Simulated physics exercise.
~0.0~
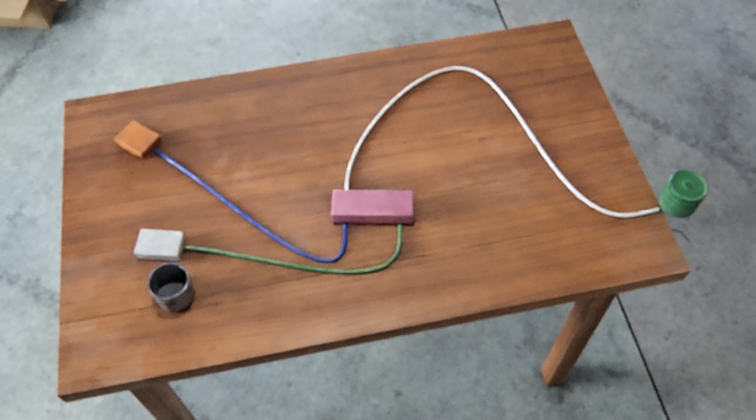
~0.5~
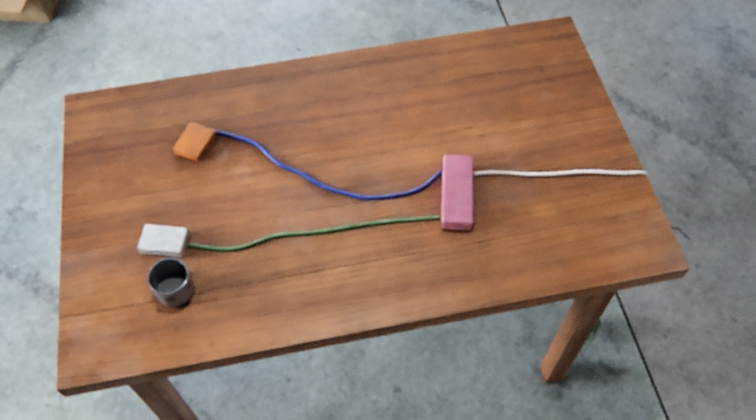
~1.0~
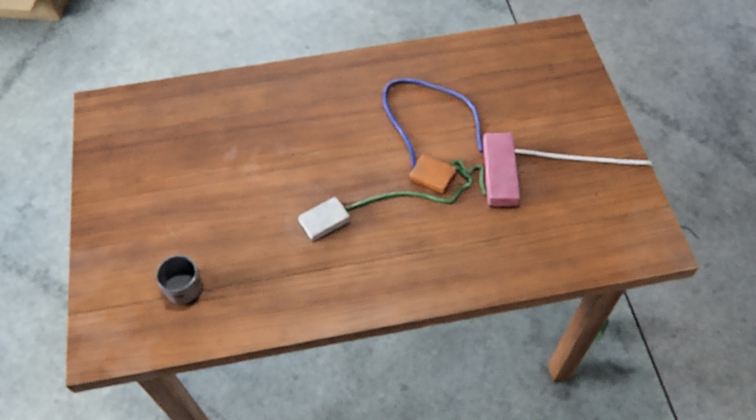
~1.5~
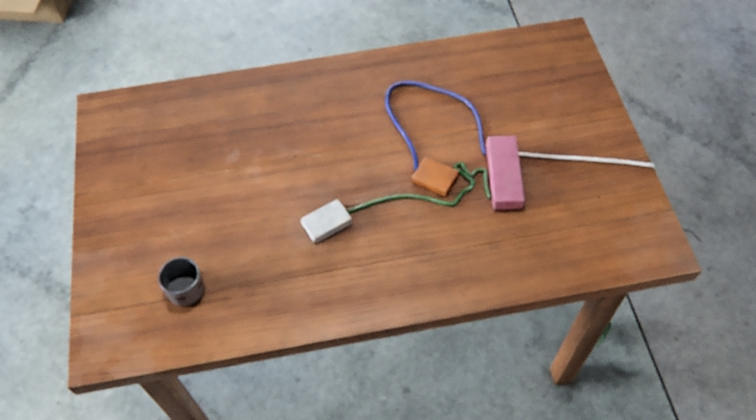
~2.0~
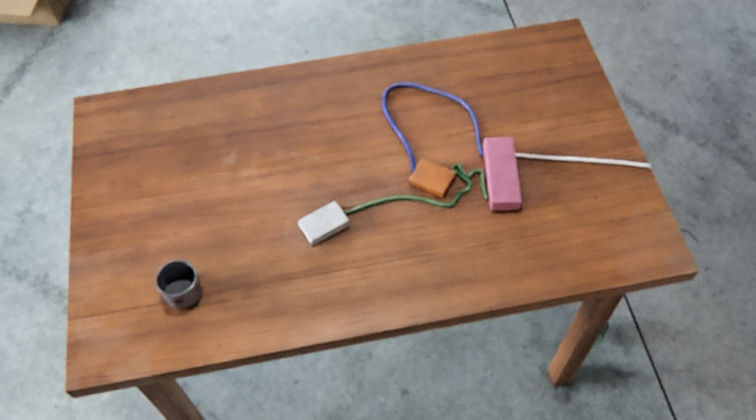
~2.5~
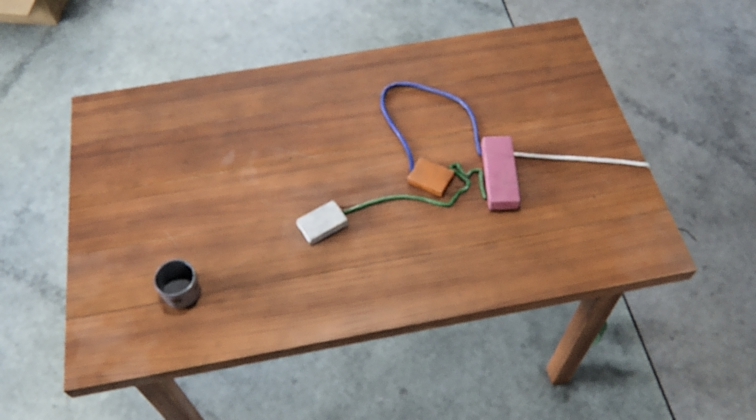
Green speaker dropping off the table's right edge, its white cable dragging the pink strip, orange charger and white drive rightward.
